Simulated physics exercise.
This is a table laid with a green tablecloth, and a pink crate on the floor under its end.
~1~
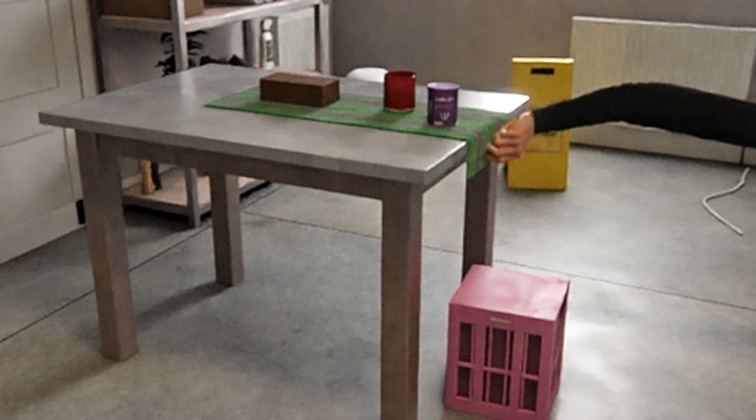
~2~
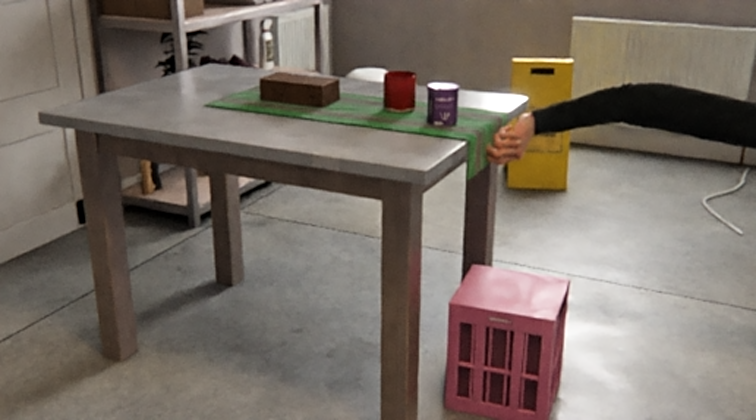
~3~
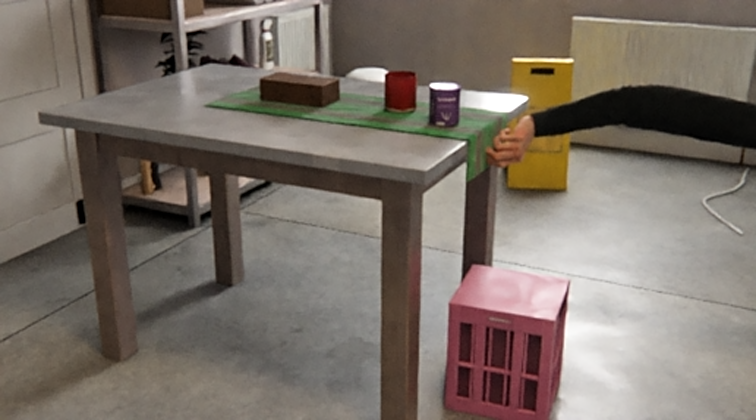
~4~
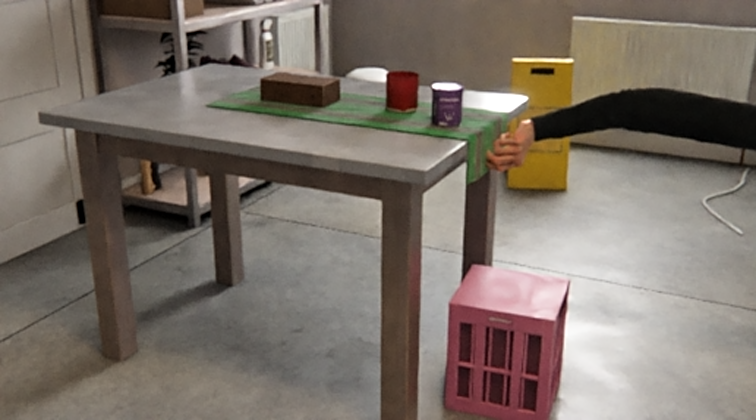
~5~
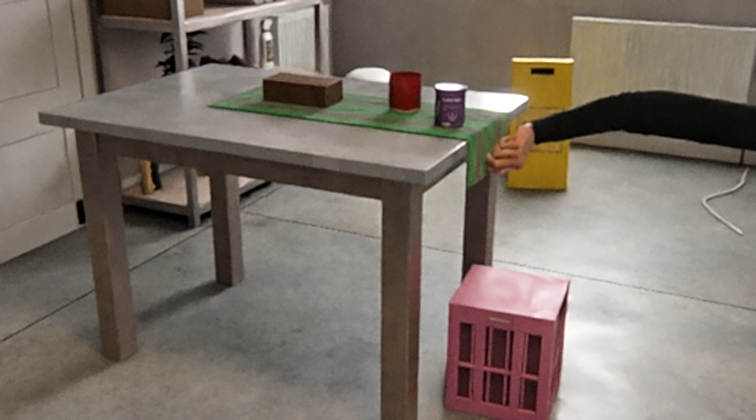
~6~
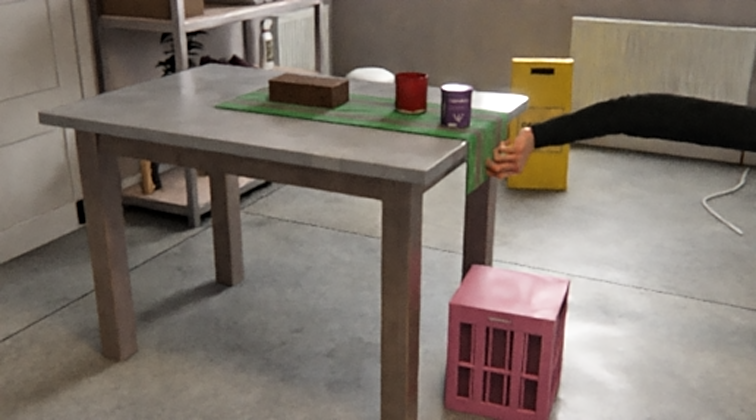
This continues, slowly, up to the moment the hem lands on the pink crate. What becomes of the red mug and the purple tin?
The red mug goes over the edge, the purple tin is carried off the end.
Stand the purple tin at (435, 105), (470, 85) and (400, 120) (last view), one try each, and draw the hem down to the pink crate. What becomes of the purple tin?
At the first it comes down; at the second it remains up there; at the third it stays on.
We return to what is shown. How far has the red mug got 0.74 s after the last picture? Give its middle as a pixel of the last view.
By then it is at (447, 97).
Then, 0.74 s on from there, hem going down; mug carried along near (447, 97); tin over the edge.
Then, 1.66 s on from there, hem going down; mug carried along near (501, 106); tin down below near (522, 264).
In the end, hem on the crate; mug down below near (549, 250); tin down below near (522, 264). The red mug is carried off the end and the purple tin falls off.
